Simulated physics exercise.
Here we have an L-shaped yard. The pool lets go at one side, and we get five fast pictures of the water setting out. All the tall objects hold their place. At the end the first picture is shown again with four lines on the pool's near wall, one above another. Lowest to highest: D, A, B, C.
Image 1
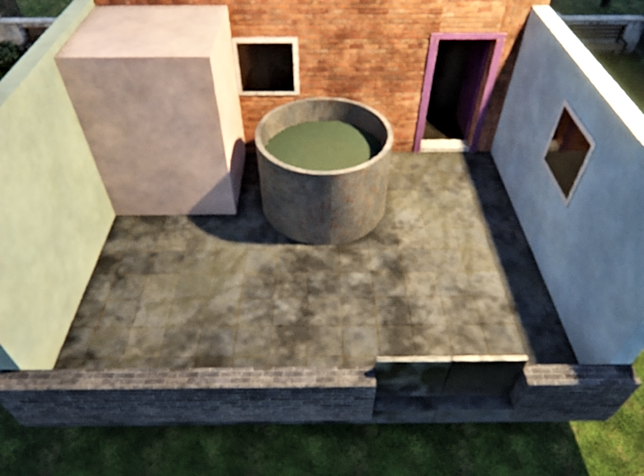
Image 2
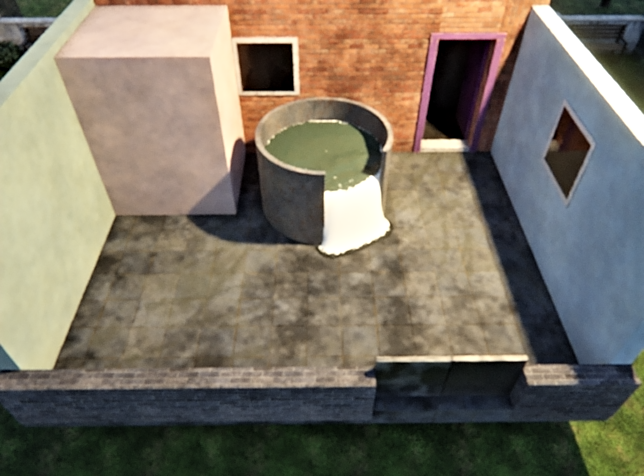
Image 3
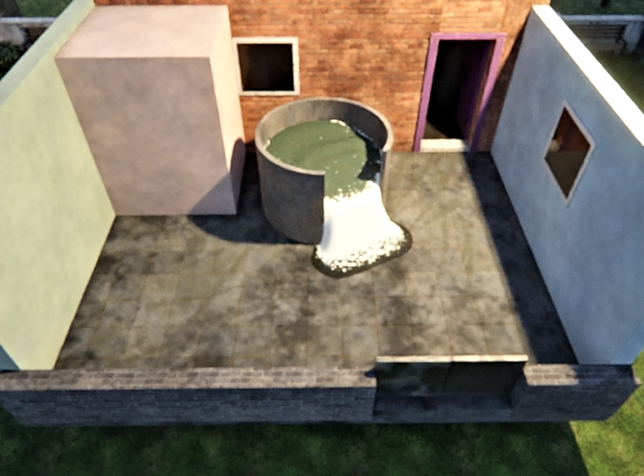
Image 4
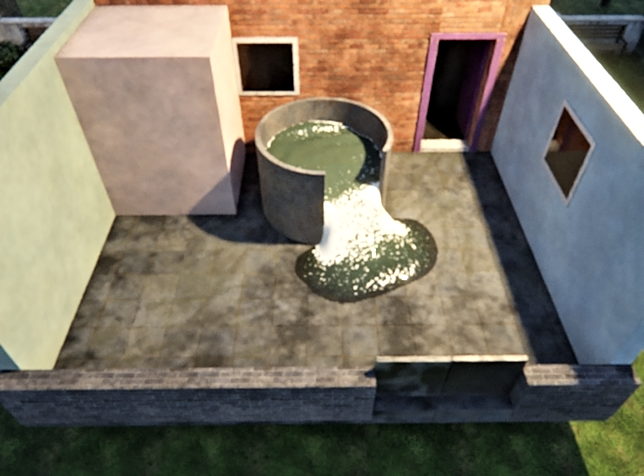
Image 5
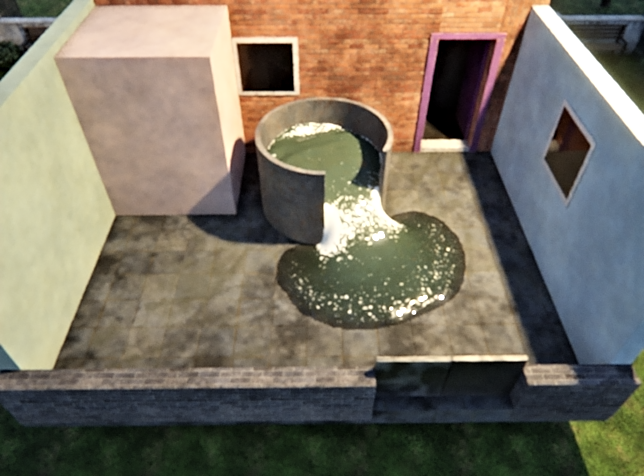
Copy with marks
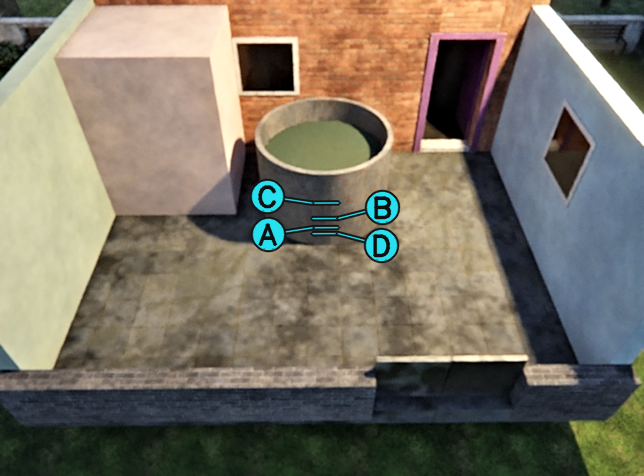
In a walled yard beside a brick building with a purple doorway, a round grey tank holds still, dark green water. A gap opens in the tank's front right side and white, foaming water pours onto the paving, then spreads into a widening dark green pool flecked with foam.
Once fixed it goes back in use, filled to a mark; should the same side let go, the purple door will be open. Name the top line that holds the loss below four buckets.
Line B.
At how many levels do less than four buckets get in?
Three of them.
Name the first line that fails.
C it is.
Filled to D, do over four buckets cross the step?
No, not at all.
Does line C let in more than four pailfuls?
Yes, that goes wrong.
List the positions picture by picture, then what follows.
The first frame shows water in the pool at rest, its middle at (324, 154); foot of the purple doorway at (444, 152); shut gate at (449, 363).
In the second frame, 1 % of the ground under water, visible out to (322, 247).
In the third frame, 4 % of the ground under water, visible out to (326, 269).
In the fourth frame, 8 % of the ground under water, visible out to (340, 296).
In the fifth frame, 16 % of the ground under water, visible out to (450, 291).
In cyan, A at (325, 227); B at (325, 218); C at (325, 203); D at (325, 233); from the bottom up D, A, B, C.
With A, nothing gets over.
With B, a bucket or two gets in.
With C, about 9 bucketfuls get in.
With D, nothing gets over.
